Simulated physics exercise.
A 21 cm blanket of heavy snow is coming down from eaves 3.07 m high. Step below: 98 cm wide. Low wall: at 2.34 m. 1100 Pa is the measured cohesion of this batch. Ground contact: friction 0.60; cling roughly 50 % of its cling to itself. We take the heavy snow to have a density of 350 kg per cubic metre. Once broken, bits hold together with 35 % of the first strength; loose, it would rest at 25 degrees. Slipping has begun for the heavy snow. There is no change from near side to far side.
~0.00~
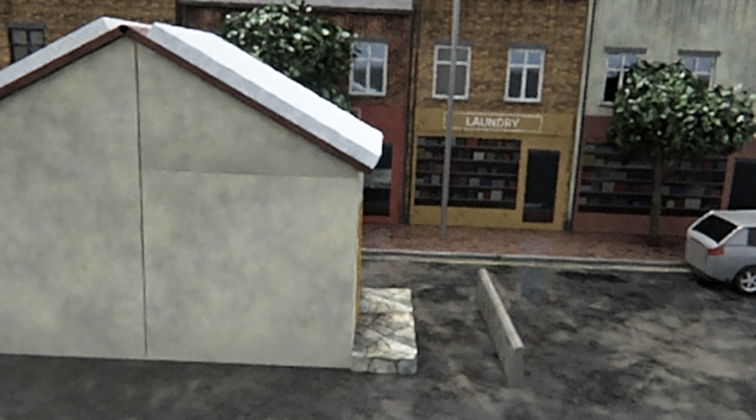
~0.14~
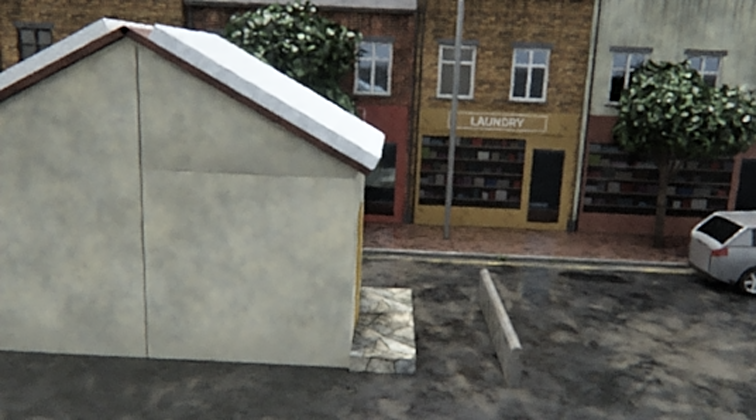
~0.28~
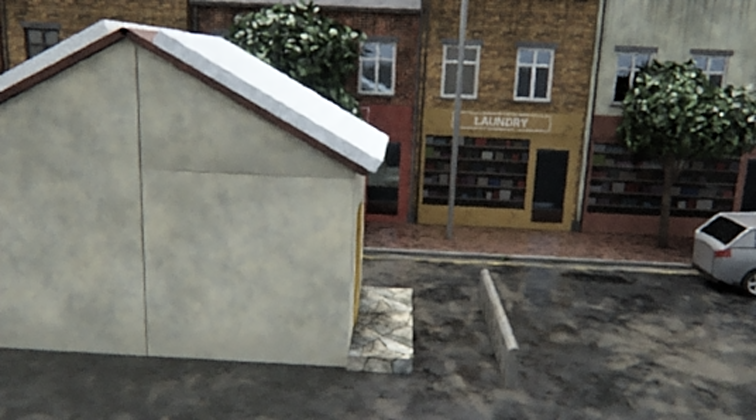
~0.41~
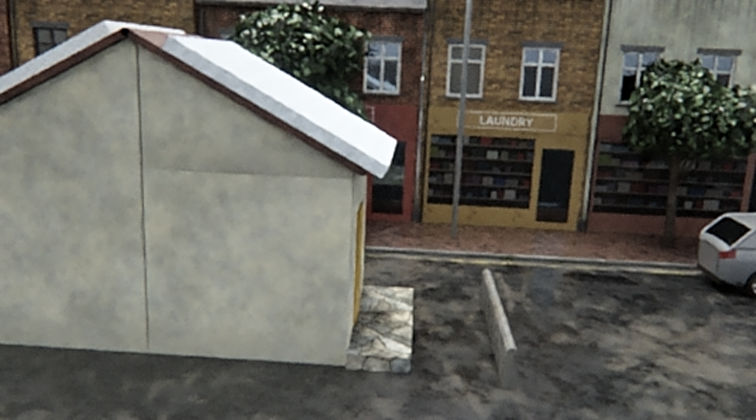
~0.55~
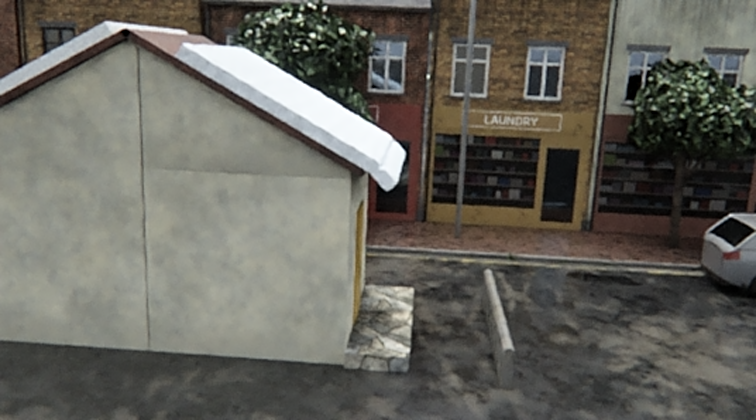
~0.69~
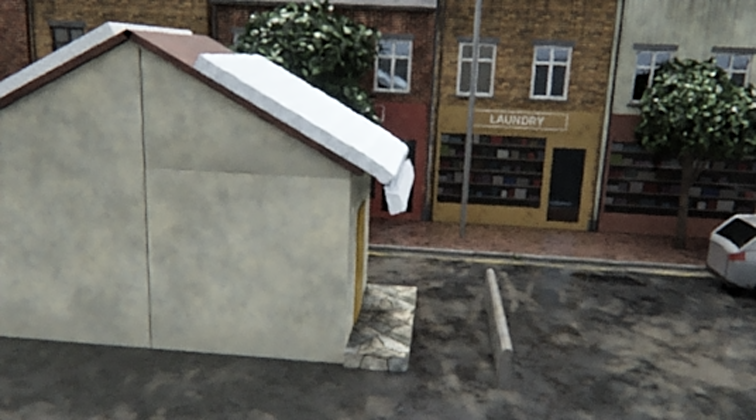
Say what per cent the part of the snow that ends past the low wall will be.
Roughly 23 out of 100.
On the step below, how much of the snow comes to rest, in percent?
Roughly 0 in a hundred.
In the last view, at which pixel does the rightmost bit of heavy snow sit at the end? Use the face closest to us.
Roughly at the pixel (697, 395).
After 1.11 s, 64 % is still on the roof and 0 % is past the low wall.
After 1.61 s, 1 % is still on the roof and 0 % is past the low wall.
After 2.10 s, none is still on the roof and 23 % is past the low wall.
After 2.60 s, none is still on the roof and 23 % is past the low wall.
After 2.80 s, at the end, none is still on the roof and 23 % is past the low wall.
